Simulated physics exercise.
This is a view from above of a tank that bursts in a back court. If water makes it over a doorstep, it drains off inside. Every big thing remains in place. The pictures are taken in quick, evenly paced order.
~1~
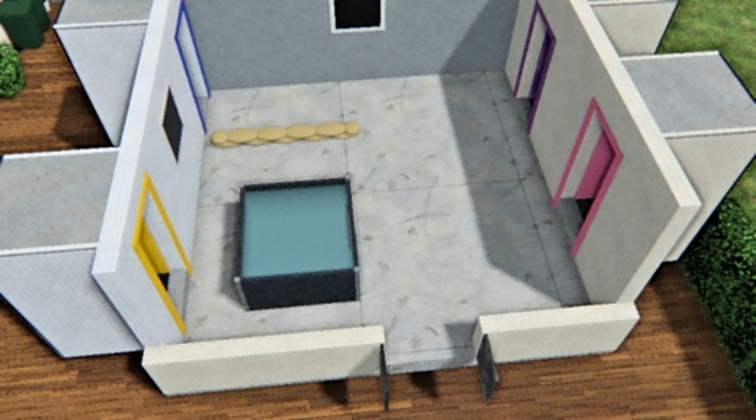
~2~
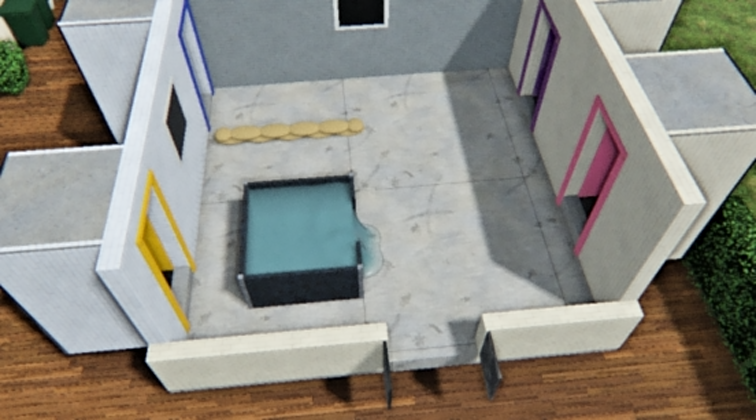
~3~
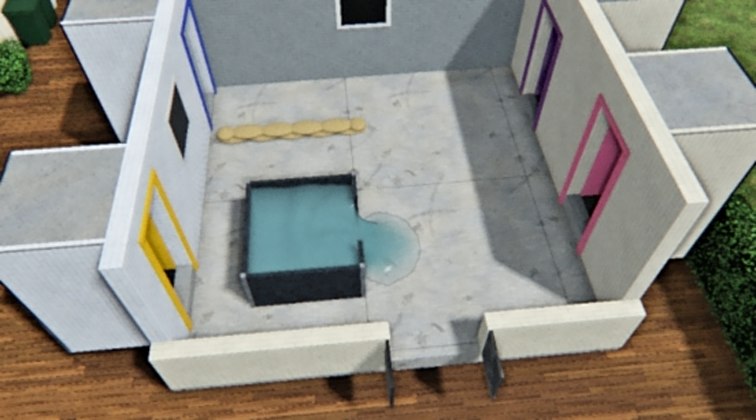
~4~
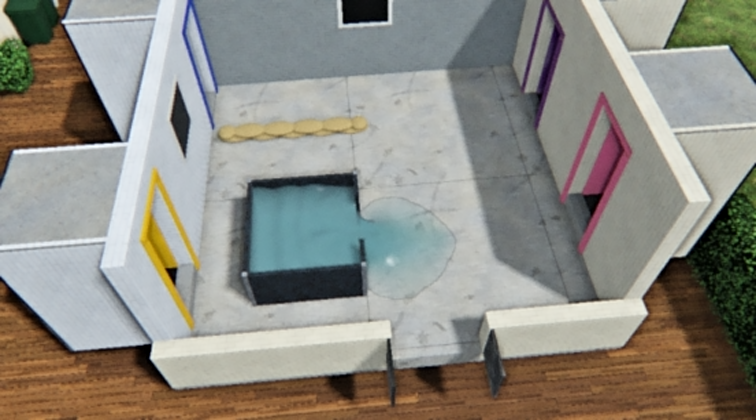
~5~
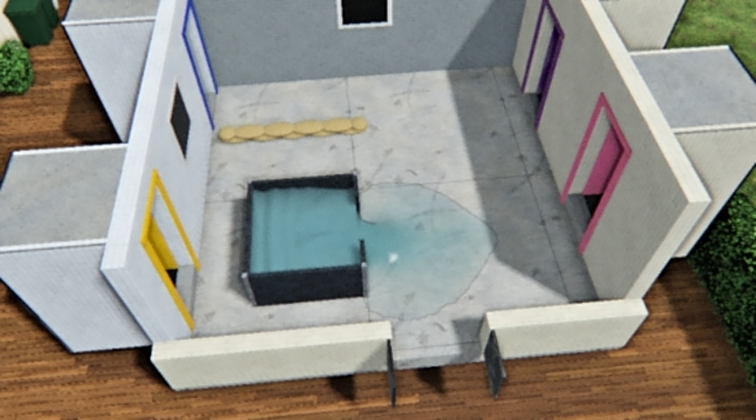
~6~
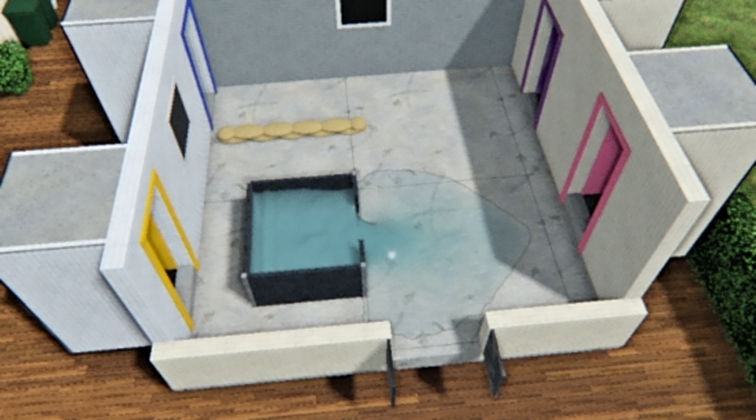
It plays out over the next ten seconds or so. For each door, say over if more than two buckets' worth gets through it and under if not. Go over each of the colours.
Outcome: The purple door is going to let through more than allowed; the blue door is going to let through more than allowed; the pink door is going to let through no more than allowed; the yellow door is going to let through no more than allowed.
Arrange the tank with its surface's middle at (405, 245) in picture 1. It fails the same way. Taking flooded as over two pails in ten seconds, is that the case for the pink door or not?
Result for pink: It tops the limit.
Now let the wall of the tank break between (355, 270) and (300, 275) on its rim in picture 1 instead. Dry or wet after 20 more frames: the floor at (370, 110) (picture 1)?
At that place: Clear.
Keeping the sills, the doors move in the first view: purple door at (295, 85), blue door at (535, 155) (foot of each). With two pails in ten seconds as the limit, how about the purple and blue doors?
Short version: The purple one stays within the limit and the blue one tops the limit.
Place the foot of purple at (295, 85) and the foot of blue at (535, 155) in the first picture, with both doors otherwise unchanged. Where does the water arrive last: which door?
The yellow door.
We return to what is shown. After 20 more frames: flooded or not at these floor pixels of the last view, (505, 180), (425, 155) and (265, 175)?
In turn, the points end up soaked, soaked and high and dry.
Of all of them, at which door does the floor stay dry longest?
That is the yellow-painted one.
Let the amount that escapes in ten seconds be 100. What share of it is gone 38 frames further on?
Near 45 in a hundred.
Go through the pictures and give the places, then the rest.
The water tank at (297, 229) is whole and still, in the first picture.
Water pours out at (355, 240) and has run to (372, 271), in the second picture.
Water pours out at (357, 241) and has run to (414, 254), in the third picture.
The front is at (451, 240), out from the gap at (359, 240), in the fourth picture.
Water pours out at (359, 240) and has run to (492, 240), in the fifth picture.
Water pours out at (358, 240) and has run to (524, 237), in the sixth picture.
A moment on, water covers 35 % of the floor; the purple door not reached, the blue door not reached, the pink door wet at the sill, nothing in, the yellow door not reached.
Next, water covers 40 % of the floor; the purple door wet at the sill, nothing in, the blue door not reached, the pink door wet at the sill, nothing in, the yellow door not reached.
Then, water covers 40 % of the floor; the purple door under two buckets in, the blue door not reached, the pink door wet at the sill, nothing in, the yellow door not reached.
Later, water covers 65 % of the floor; the purple door over two buckets in, the blue door not reached, the pink door wet at the sill, nothing in, the yellow door not reached.
In the end, water covers 85 % of the floor; the purple door over two buckets in, the blue door over two buckets in, the pink door wet at the sill, nothing in, the yellow door wet at the sill, nothing in.
